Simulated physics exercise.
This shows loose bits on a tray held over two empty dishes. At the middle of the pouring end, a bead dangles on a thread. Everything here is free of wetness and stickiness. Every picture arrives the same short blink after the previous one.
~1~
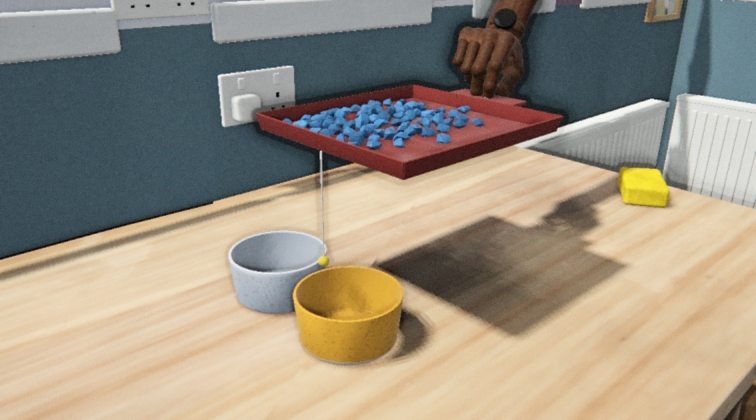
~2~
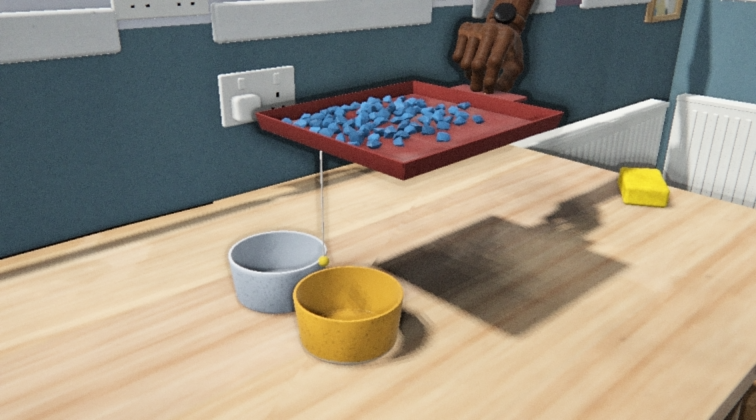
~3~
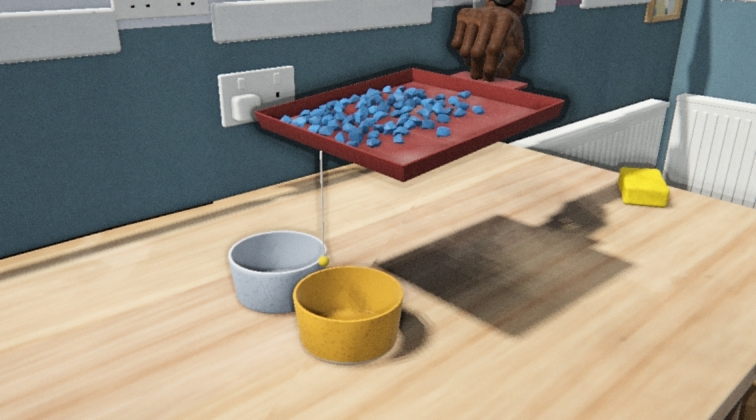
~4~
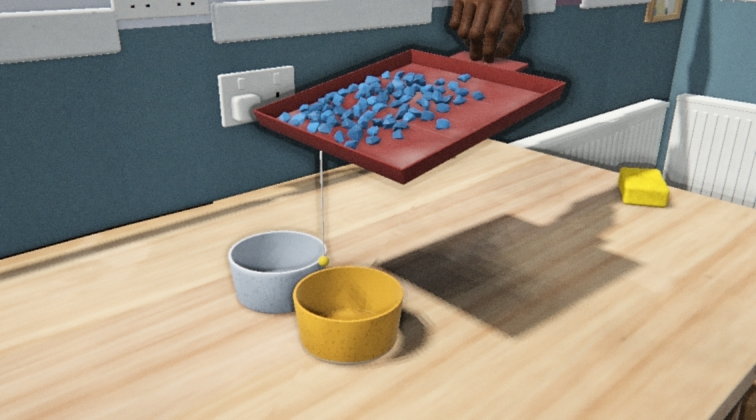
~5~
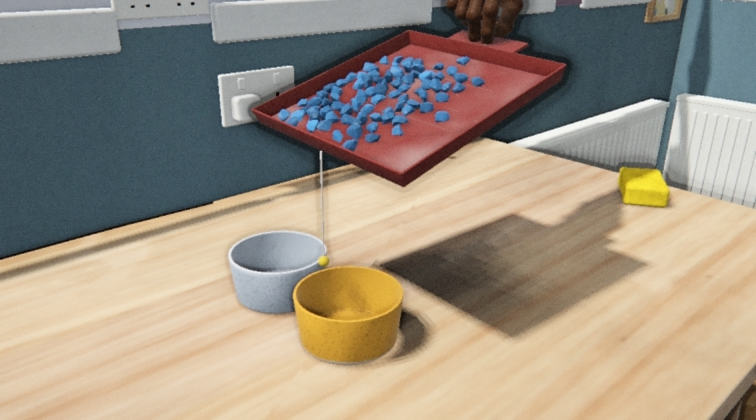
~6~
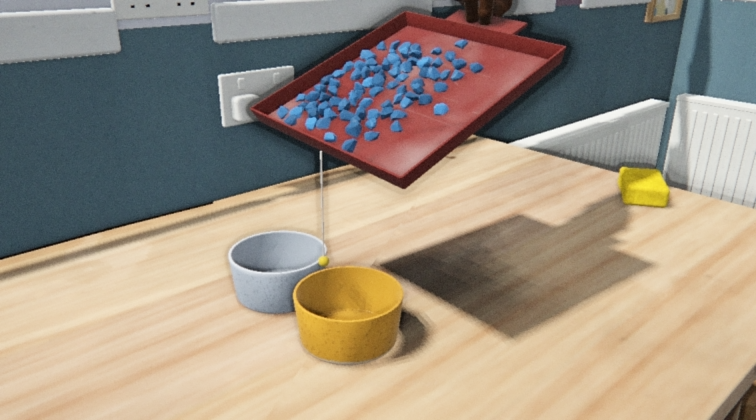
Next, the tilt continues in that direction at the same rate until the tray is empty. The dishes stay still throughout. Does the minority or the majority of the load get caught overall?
The minority of it gets caught.
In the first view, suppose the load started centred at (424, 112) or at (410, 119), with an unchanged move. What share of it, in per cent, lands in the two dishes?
First case: Some 30 %; second case: Some 30 %.
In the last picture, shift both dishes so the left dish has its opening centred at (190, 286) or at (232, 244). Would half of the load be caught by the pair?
First try: Lower than half; second try: Lower than half.
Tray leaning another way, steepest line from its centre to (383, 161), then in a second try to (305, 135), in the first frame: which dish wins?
For the first slope the righthand dish, for the second the lefthand dish.
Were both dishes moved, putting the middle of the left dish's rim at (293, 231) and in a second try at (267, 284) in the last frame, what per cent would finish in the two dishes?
Near 0 % and 80 %.
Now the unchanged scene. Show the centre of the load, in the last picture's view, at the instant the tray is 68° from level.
Somewhere near pixel (333, 137).
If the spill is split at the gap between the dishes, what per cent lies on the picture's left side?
Share on the left: Near 60 %.
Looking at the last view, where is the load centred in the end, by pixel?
Somewhere around (318, 359) in the last picture.
Just after the last frame, tray tipped steeply; almost all on the tray; about a tenth in the air.
A moment on, tray tipped past a quarter turn; about a tenth on the tray; roughly a quarter in the right dish; roughly half outside both; roughly a quarter in the air.
Further on, tray tipped past a quarter turn; roughly a third in the right dish; roughly two thirds outside both.
When it is over, tray tipped past a quarter turn; roughly a third in the right dish; not one in the left dish; roughly two thirds outside both.
